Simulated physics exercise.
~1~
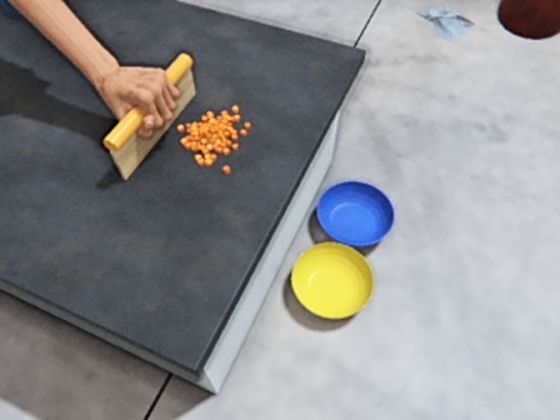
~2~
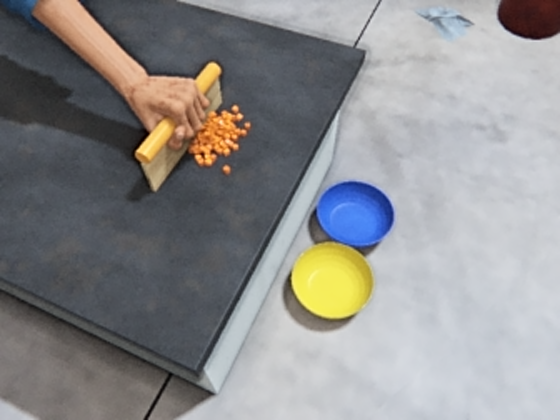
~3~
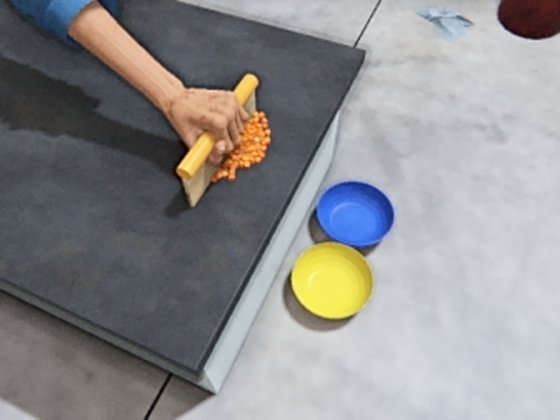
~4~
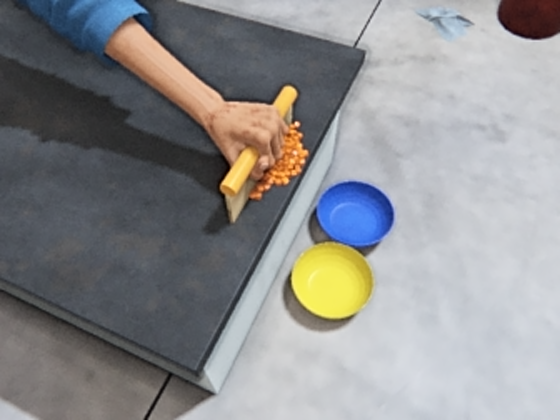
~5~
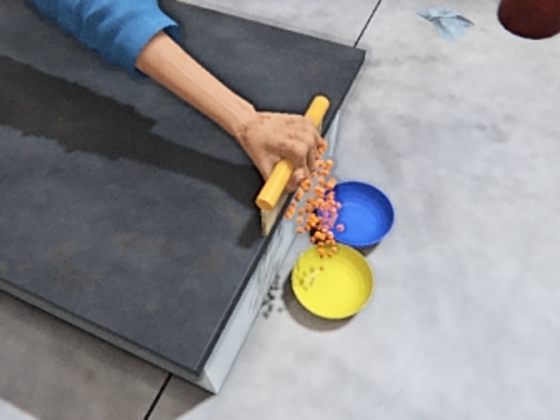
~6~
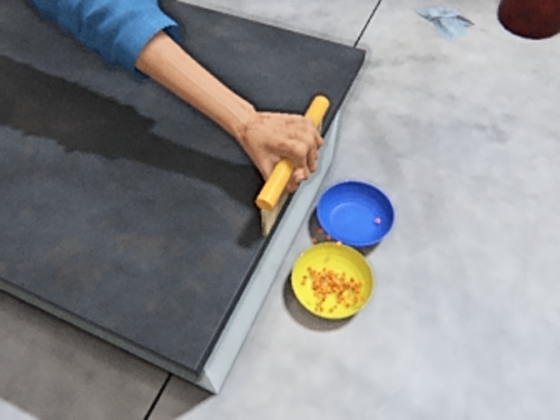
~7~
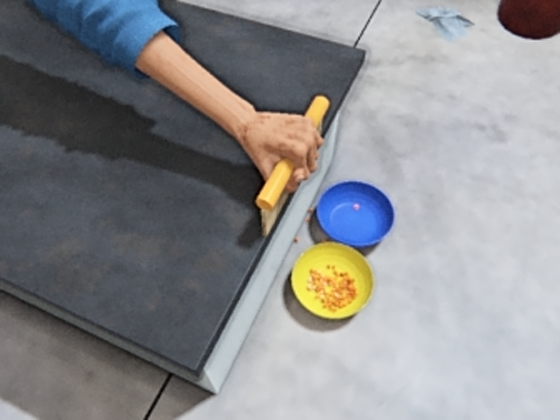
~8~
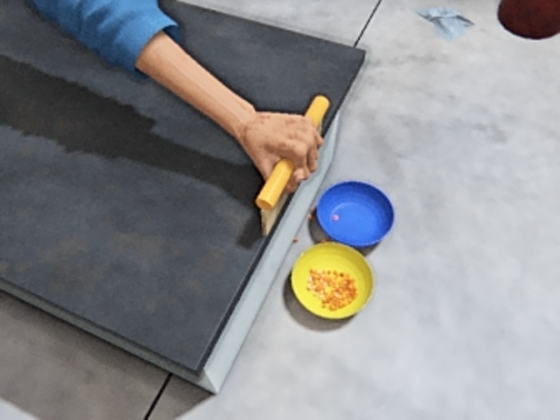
A hand and forearm in a blue sleeve grip a yellow-handled scraper on a dark slab, seen from above at a slant. Beside the slab, on a pale grey marbled floor, sit a blue bowl and, just below it, a yellow bowl. The hand pushes the scraper right and slightly down, gathering a loose scatter of small orange carrot pieces against its blade. At the slab's edge the scraper halts, and the pieces spill over in a tumbling stream. Most land in the yellow bowl and settle there, while the slab is left clear and a few stray bits miss it.
